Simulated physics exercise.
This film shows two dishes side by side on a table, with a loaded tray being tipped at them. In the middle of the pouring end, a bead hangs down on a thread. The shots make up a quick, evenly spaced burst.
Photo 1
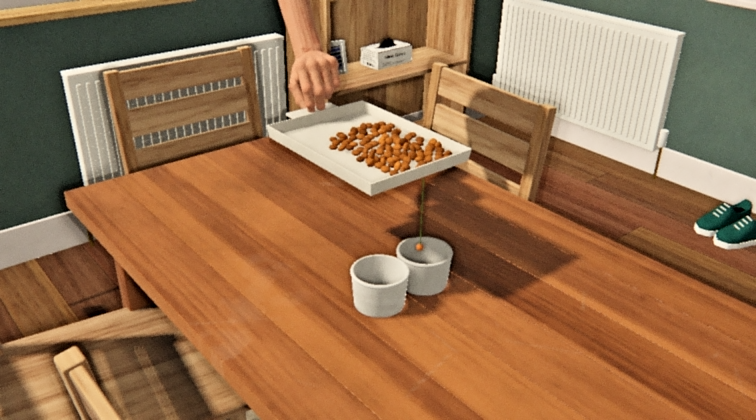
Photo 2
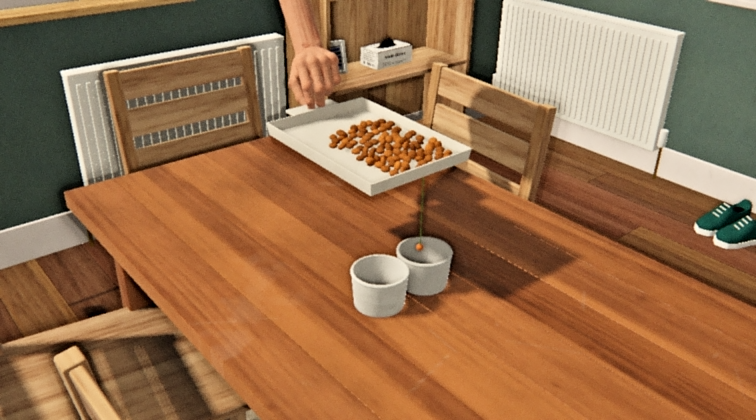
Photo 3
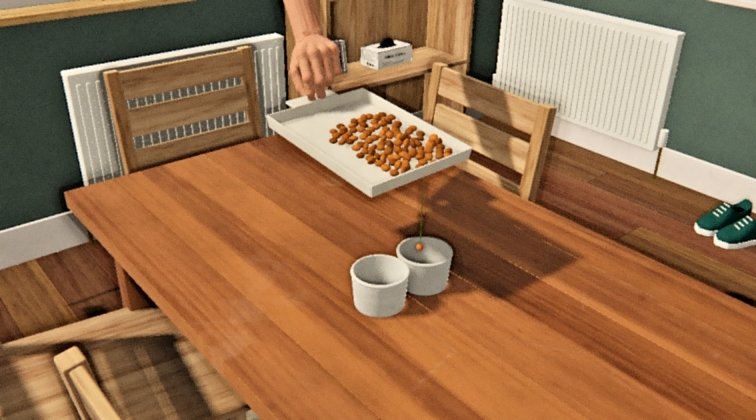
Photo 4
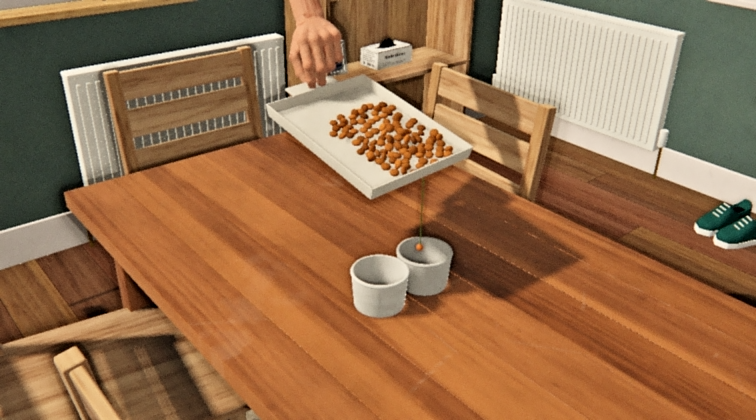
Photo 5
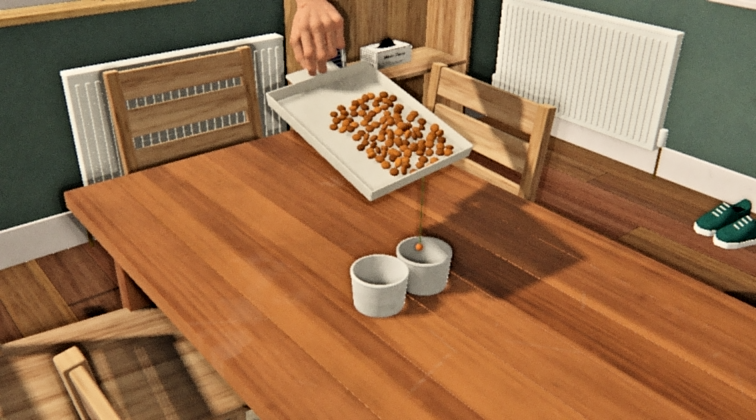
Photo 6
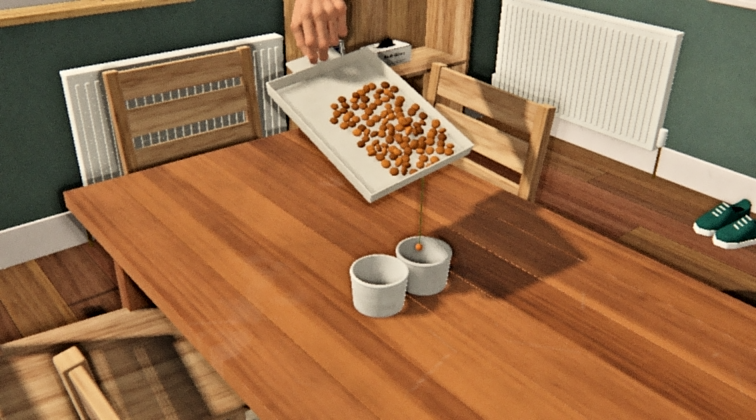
On a wooden table, a hand tilts a tray of brown bits above two dishes.
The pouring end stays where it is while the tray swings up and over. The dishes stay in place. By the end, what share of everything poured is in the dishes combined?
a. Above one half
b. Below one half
The answer is b.
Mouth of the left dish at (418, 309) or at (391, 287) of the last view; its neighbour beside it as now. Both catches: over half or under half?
Shy of half, then past half.
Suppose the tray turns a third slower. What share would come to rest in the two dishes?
That works out at roughly 30 per cent.
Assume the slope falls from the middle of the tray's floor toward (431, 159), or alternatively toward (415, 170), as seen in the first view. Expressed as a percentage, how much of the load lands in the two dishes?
Respectively close to 0 and 0 in a hundred.
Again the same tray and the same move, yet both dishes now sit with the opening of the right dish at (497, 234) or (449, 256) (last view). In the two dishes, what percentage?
First placement: 0 per cent; second placement: 60 per cent.
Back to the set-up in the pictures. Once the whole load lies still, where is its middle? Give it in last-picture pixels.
Close to (407, 323) in the last view.
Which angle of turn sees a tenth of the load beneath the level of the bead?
Near 90 degrees.
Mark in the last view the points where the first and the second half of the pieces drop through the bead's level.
At about (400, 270), then at (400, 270).
Soon after the last picture, tray tipped steeply; nearly all on the tray; a stray few in the air.
A little later, tray tipped past a quarter turn; about a quarter on the tray; a small part in the left dish; about a third outside both; about a quarter in the air.
Later still, tray tipped past a quarter turn; about a quarter in the left dish; about two thirds outside both.
At rest, tray tipped past a quarter turn; about a quarter in the left dish; none in the right dish; about two thirds outside both.
